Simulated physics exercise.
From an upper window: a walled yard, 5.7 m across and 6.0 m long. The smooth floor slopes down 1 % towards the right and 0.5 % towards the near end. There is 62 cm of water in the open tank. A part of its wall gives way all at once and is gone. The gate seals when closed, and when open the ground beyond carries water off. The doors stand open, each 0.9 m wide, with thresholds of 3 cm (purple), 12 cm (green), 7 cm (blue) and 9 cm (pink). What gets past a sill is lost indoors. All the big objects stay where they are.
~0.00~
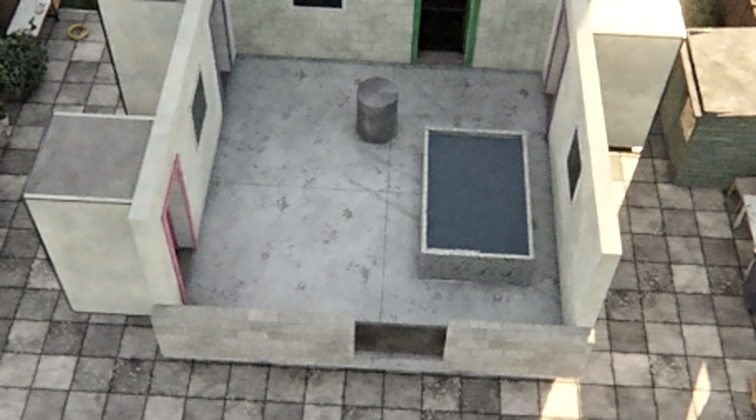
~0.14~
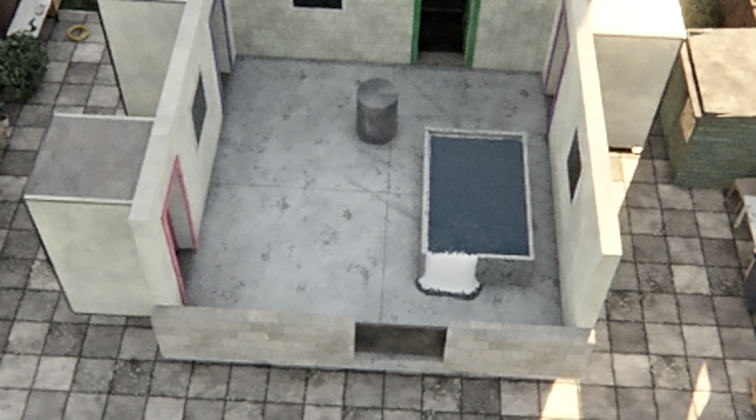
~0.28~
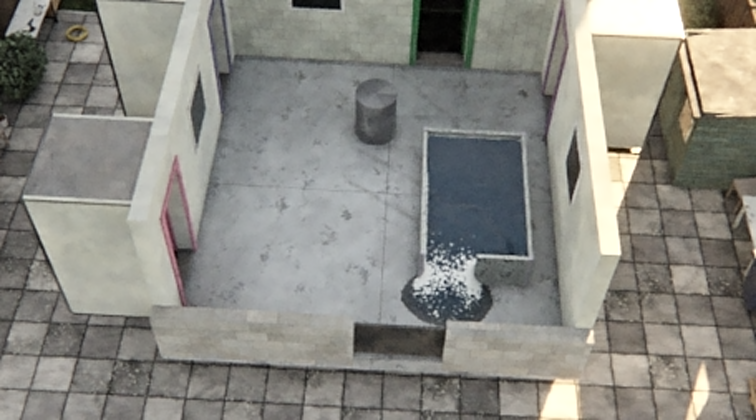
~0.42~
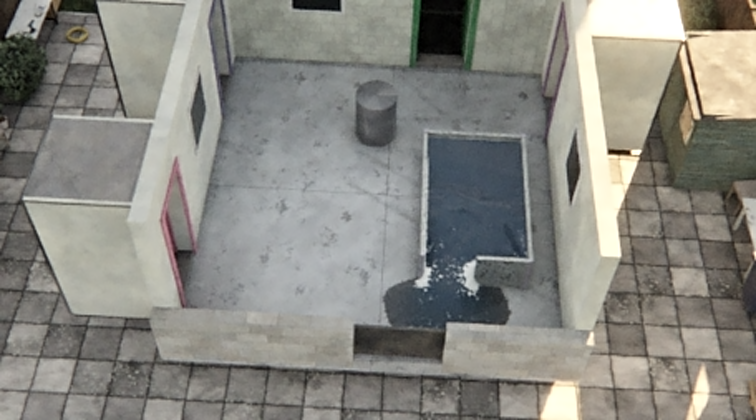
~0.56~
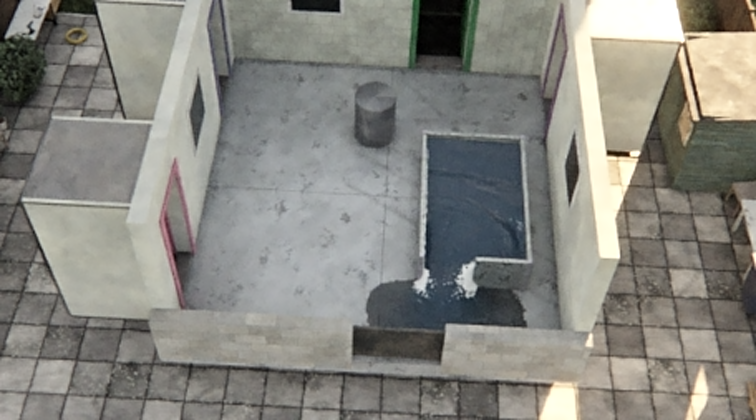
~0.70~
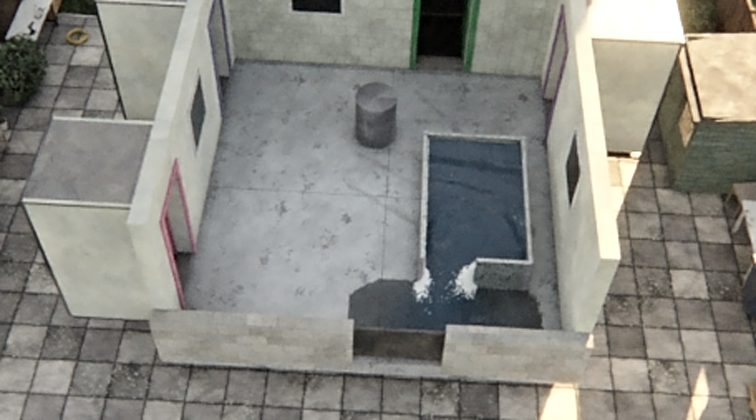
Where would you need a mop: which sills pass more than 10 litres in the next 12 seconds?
Door by door: At the purple door it passes the limit; at the green door it stays under the limit; at the blue door it stays under the limit; at the pink door it goes over the limit.
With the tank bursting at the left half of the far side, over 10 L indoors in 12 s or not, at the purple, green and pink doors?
Then: Purple over, green past it, pink not over.
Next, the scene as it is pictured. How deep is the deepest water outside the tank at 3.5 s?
Up to some 26 cm.
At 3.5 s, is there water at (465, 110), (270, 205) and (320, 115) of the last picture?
In turn: Still dry, wet, not reached.
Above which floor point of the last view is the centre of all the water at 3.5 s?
Around (435, 251).
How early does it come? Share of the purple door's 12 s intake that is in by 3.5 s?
About 0 per cent.
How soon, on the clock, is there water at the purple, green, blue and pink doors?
Purple 3.2 s, green 4.5 s, blue 4.0 s, pink 2.0 s.
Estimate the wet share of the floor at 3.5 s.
About 45 per cent.
After 1.4 s water covers 15 % of the floor and is deepest (42 cm) near (435, 351); purple door not reached, green door not reached, blue door not reached, pink door not reached.
After 2.2 s water covers 30 % of the floor and is deepest (38 cm) near (545, 358); purple door not reached, green door not reached, blue door not reached, pink door 14 cm at the sill, 1 L in.
After 3.5 s water covers 45 % of the floor and is deepest (26 cm) near (557, 358); purple door 5 cm at the sill, 0 L in, green door not reached, blue door not reached, pink door 18 cm at the sill, 43 L in.
After 7.0 s water covers 85 % of the floor and is deepest (18 cm) near (557, 358); purple door 5 cm at the sill, 12 L in, green door 6 cm at the sill, 0 L in, blue door 2 cm at the sill, 0 L in, pink door 11 cm at the sill, 90 L in.
After 12.0 s water covers 100 % of the floor and is deepest (12 cm) near (533, 171); purple door 6 cm at the sill, 33 L in, green door 8 cm at the sill, 0 L in, blue door 6 cm at the sill, 2 L in, pink door 5 cm at the sill, 93 L in.
